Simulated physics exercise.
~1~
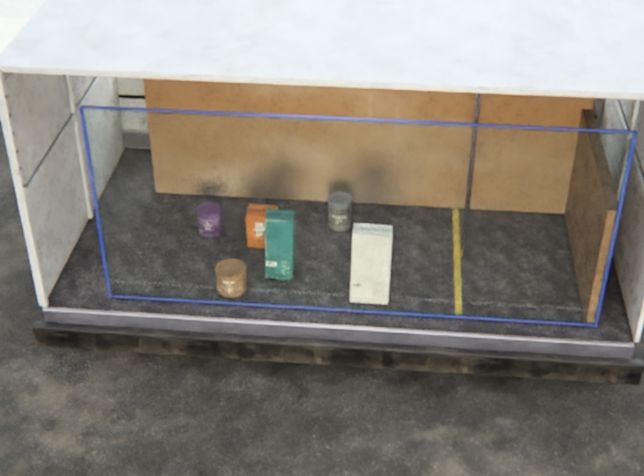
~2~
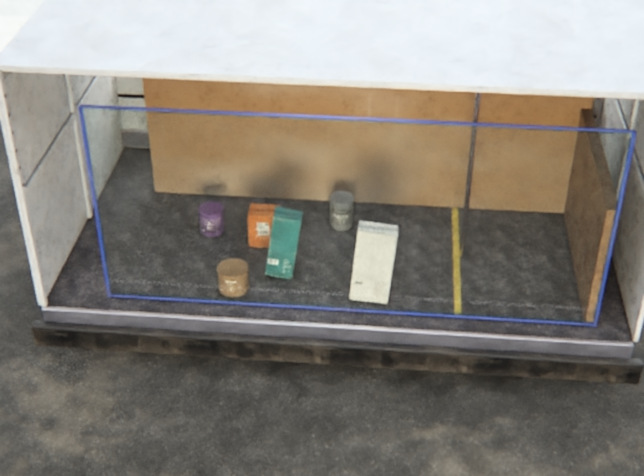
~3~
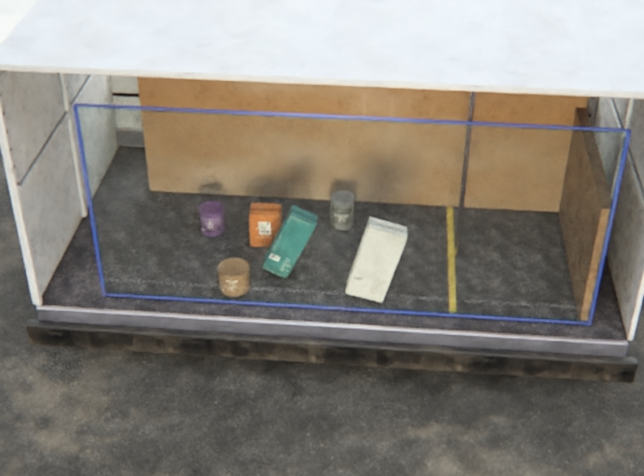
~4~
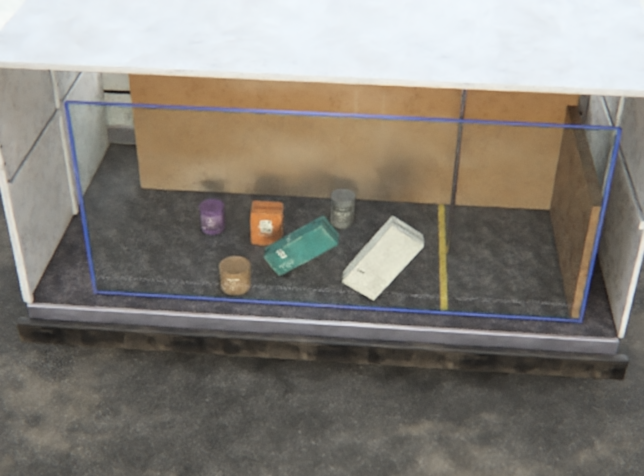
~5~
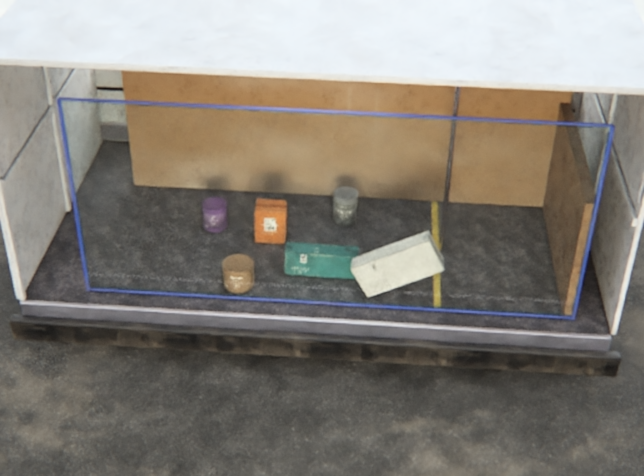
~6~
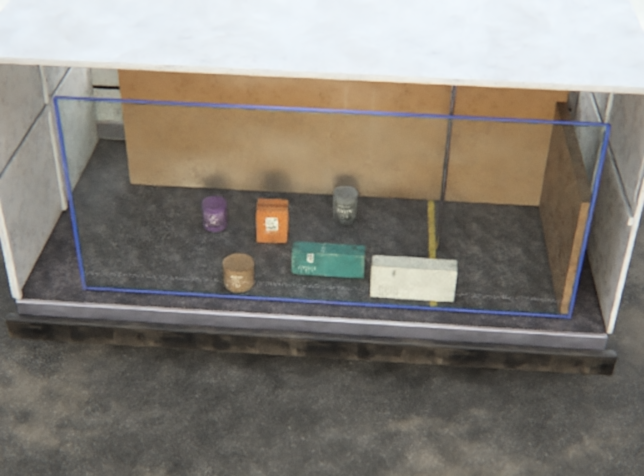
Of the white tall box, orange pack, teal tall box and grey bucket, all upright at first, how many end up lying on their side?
Two of them end up on their side, the white tall box and the teal tall box.
